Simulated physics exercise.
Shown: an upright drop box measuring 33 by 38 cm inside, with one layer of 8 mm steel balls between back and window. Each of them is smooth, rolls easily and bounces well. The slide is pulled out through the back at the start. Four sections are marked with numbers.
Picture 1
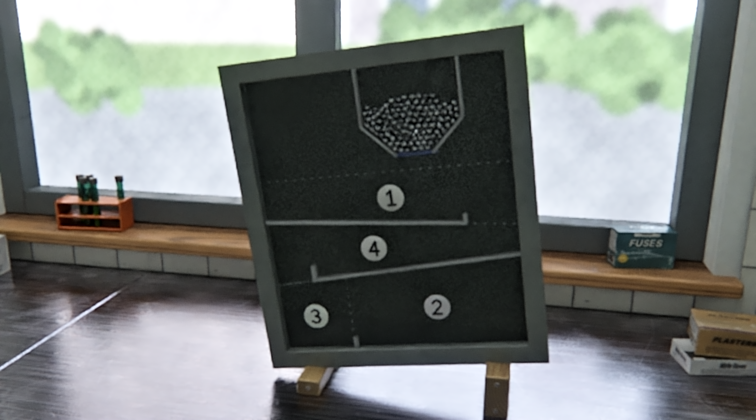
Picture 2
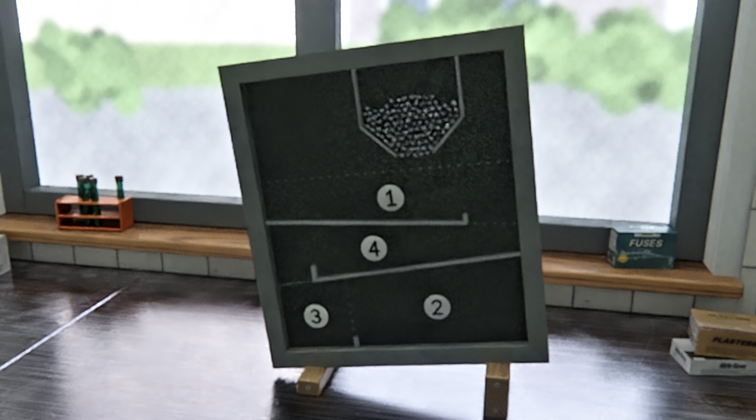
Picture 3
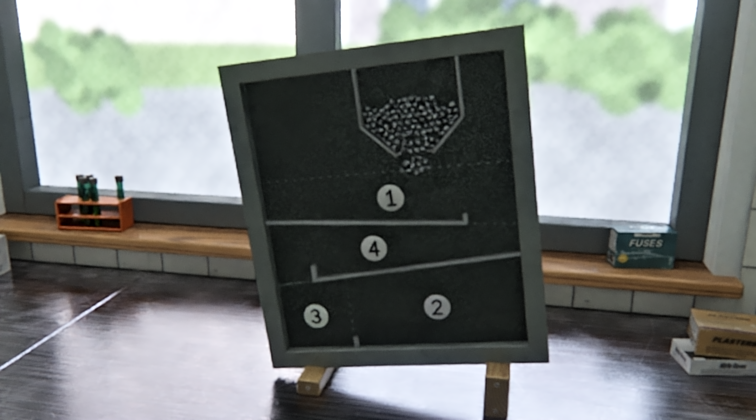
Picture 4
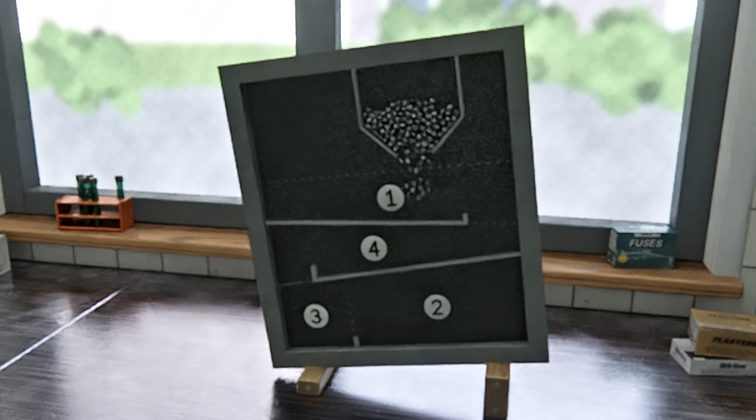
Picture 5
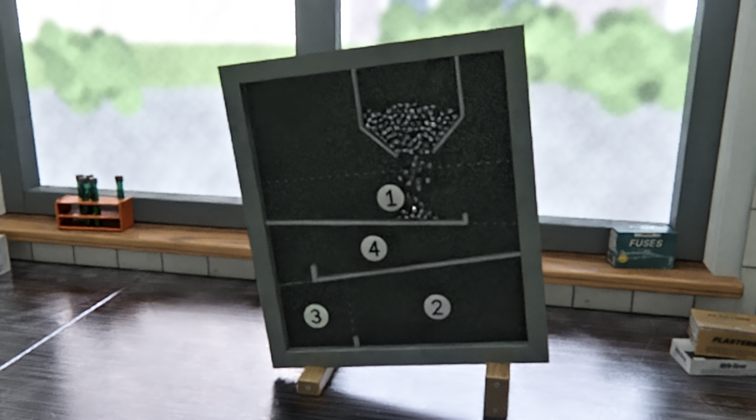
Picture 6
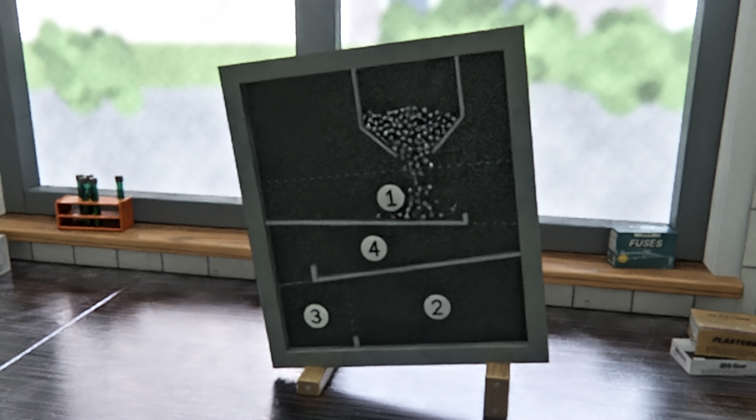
Small silvery balls, packed in a funnel at the top of a tilted, grey-framed dark panel, begin dropping through its bottom opening after a bluish strip there disappears, then strike the upper ledge and scatter sideways. Four numbered white discs mark the panel, with an orange rack of green-topped tubes left and small boxes right. The fixed, front-facing view shows a dark tabletop before a bright window.
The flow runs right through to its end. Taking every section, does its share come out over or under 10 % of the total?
Section 1: Over; section 2: Under; section 3: Under; section 4: Over.
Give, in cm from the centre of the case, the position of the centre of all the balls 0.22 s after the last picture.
Roughly 2 cm to the right and 2 cm up.
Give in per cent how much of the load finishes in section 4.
Roughly 15 percent of the load.
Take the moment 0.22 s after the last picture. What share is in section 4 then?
The share there is near 5 %.
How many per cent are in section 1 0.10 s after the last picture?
That comes to some 55 percent of the load.
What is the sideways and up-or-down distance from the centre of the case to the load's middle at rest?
Offset approx. 2 cm left, 1 cm below.
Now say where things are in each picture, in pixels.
The first picture shows tilted 8° anticlockwise; about 110 balls; balls' middle (408, 120); no. 1 (391, 198), no. 2 (437, 307), no. 3 (316, 316), no. 4 (374, 248); slide (394, 155) to (436, 151).
The second picture shows balls' middle (414, 123); 5 out, lowest ball (402, 155).
The third picture shows balls' middle (413, 127); 11 out, lowest ball (417, 172).
The fourth picture shows balls' middle (414, 134); 19 out, lowest ball (418, 197).
The fifth picture shows balls' middle (410, 145); 27 out, lowest ball (407, 218).
The sixth picture shows balls' middle (411, 149); 38 out, lowest ball (379, 216); wall ends (465, 215), (313, 266), (356, 338), (353, 67) to (396, 155), (434, 152) to (456, 54).
Then, 0.10 s after the last picture, the balls' middle is 3 cm right of and 5 cm above the centre; no. 1, 55 %.
Then, 0.22 s after the last picture, the balls' middle is 2 cm right of and 2 cm above the centre; no. 1, 80 %, no. 4, 5 %.
Then, 0.45 s after the last picture, the balls' middle is in line with and level with the centre; no. 1, 90 %, no. 4, 10 %.
All still 1.8 s after it, no. 1, 85 %, no. 2, 0 %, no. 3, 0 %, no. 4, 15 %.
